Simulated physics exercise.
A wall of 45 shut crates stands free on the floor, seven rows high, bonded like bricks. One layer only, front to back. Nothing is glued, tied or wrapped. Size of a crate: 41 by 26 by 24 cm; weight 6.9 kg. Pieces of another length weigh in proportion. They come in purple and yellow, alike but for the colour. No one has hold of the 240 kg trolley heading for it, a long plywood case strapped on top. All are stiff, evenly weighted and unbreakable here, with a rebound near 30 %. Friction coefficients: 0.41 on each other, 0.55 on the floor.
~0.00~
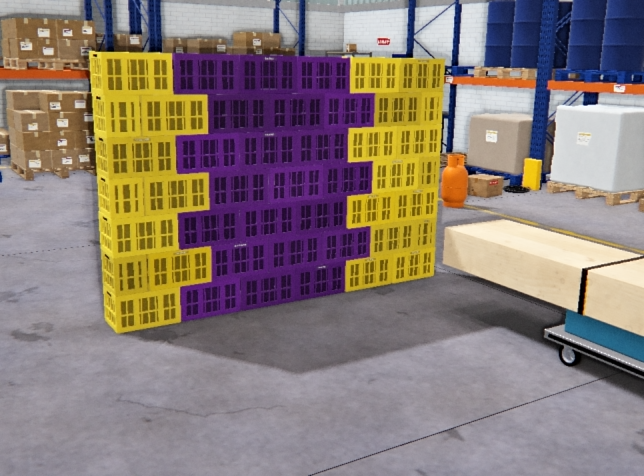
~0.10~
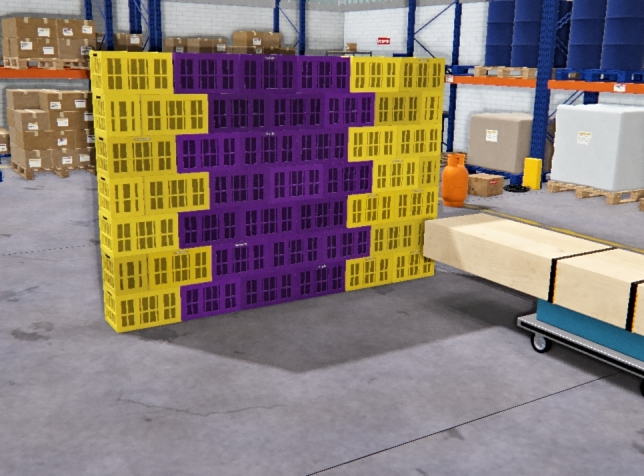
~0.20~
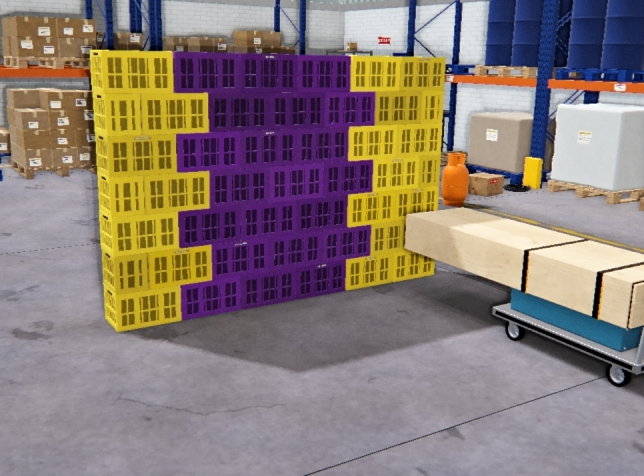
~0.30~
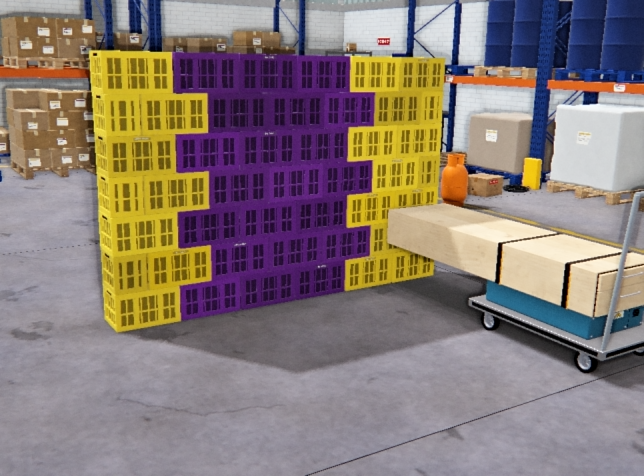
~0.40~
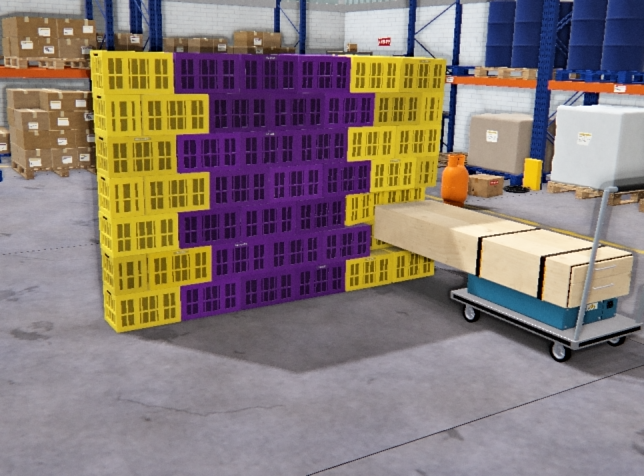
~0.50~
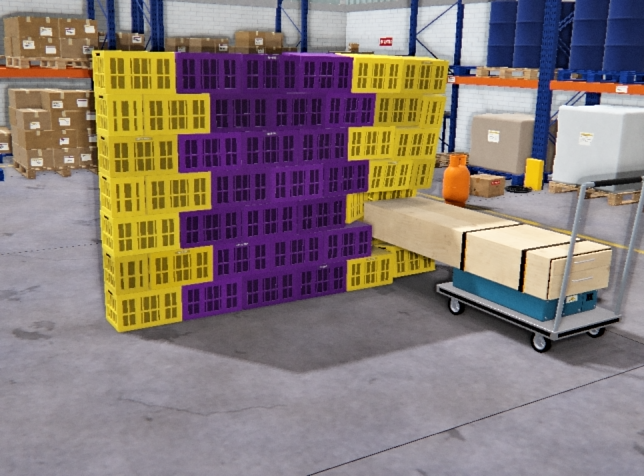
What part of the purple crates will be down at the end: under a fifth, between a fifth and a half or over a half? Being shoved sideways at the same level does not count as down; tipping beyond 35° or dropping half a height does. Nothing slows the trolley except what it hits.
Fewer than one in five of them.
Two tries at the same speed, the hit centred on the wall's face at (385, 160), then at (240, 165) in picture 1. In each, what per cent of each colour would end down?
Yellow 30 then 30, purple 0 then 30 per cent.
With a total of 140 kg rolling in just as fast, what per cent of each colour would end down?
Then yellow 40, purple 0 per cent.
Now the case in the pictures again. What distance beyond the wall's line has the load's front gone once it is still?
Some 185 cm beyond.
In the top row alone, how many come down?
2 of them.
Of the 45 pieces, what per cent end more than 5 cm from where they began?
It is 40 per cent.
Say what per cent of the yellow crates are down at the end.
Ending so: Yellow 40 per cent.
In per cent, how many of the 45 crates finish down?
Near 20 per cent.
By 0.68 s, load 56 cm past the wall's line, still rolling; none of the 21 purple crates down (2 of 45 in all colours); top purple crate tilted 3°; top yellow crate tilted 7°.
By 1.06 s, load 1.05 m past the wall's line, still rolling; none of the 21 purple crates down (9 of 45 in all colours); top purple crate moved 7 cm; top yellow crate tilted 45°, 33 cm lower.
By 1.60 s, load 1.51 m past the wall's line, still rolling; none of the 21 purple crates down (10 of 45 in all colours); top purple crate moved 8 cm; top yellow crate on its side.
By 2.68 s, load 1.86 m past the wall's line, still rolling; none of the 21 purple crates down (10 of 45 in all colours); top purple crate moved 9 cm; top yellow crate on its side.
When it is over (4.1 s), load 1.85 m past the wall's line, stopped; none of the 21 purple crates down (10 of 45 in all colours); top purple crate moved 9 cm; top yellow crate on its side. That is 0 per cent. In pixels of the last frame, middles, top purple crate near (310, 74), top yellow crate near (547, 239).
